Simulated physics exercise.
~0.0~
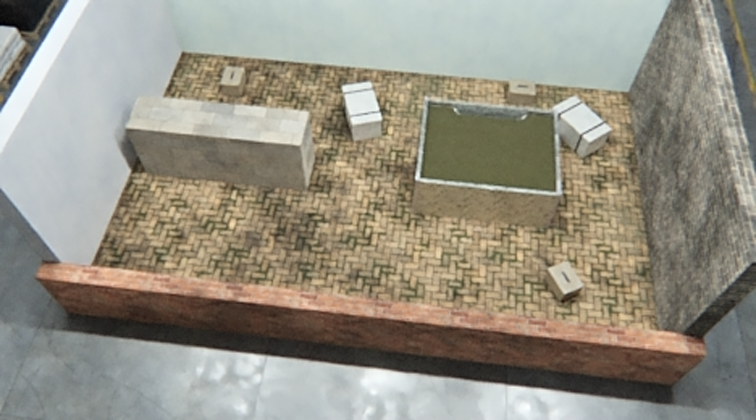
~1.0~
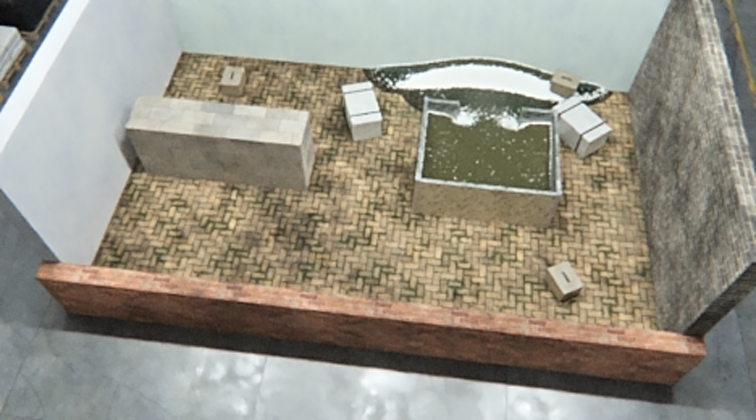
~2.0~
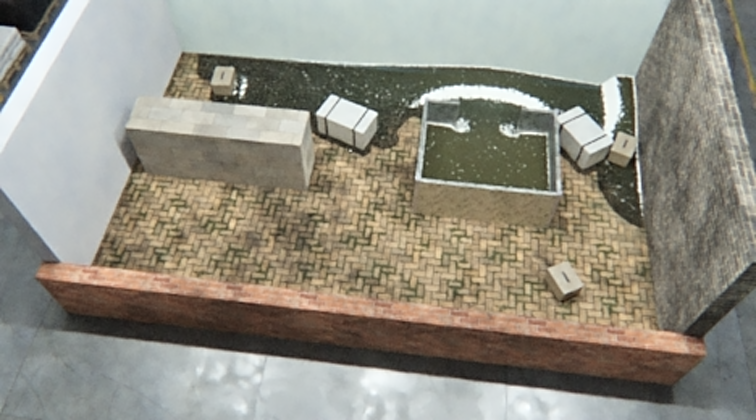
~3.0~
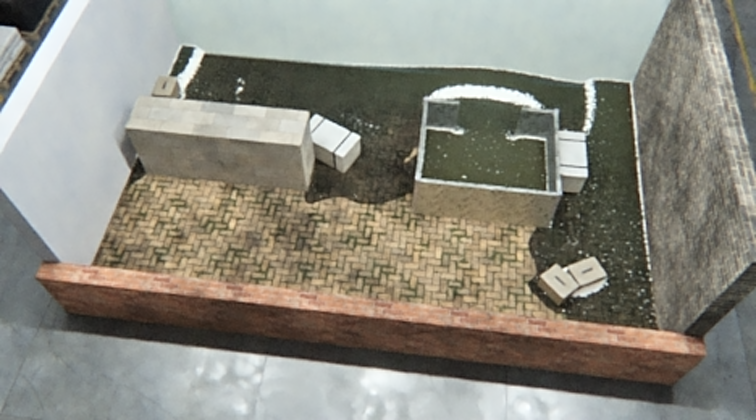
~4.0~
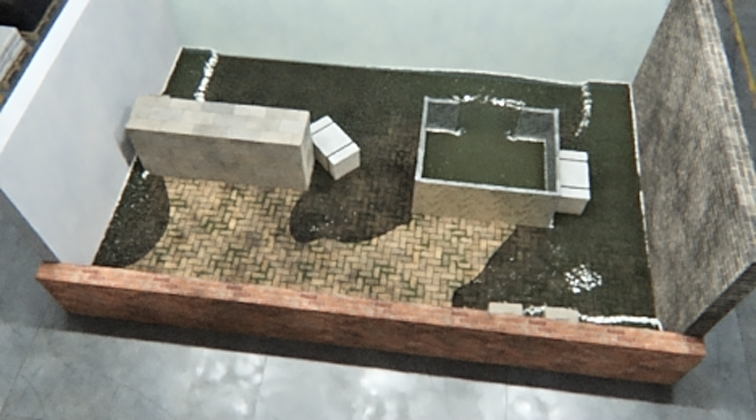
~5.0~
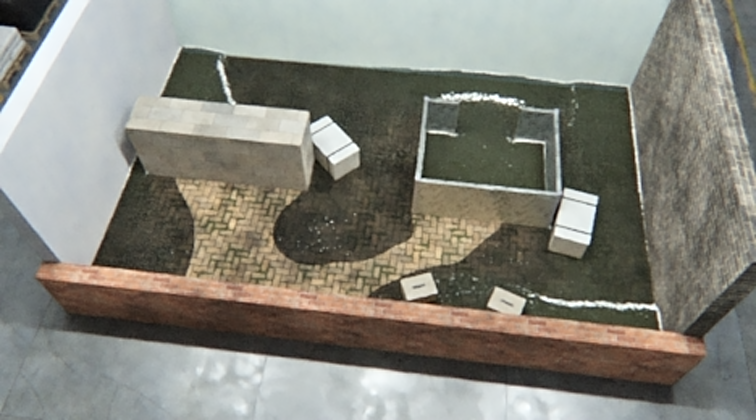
Walled hall with a tank bursting at the back, dark water spreading across the brick floor and carrying boxes toward the front.
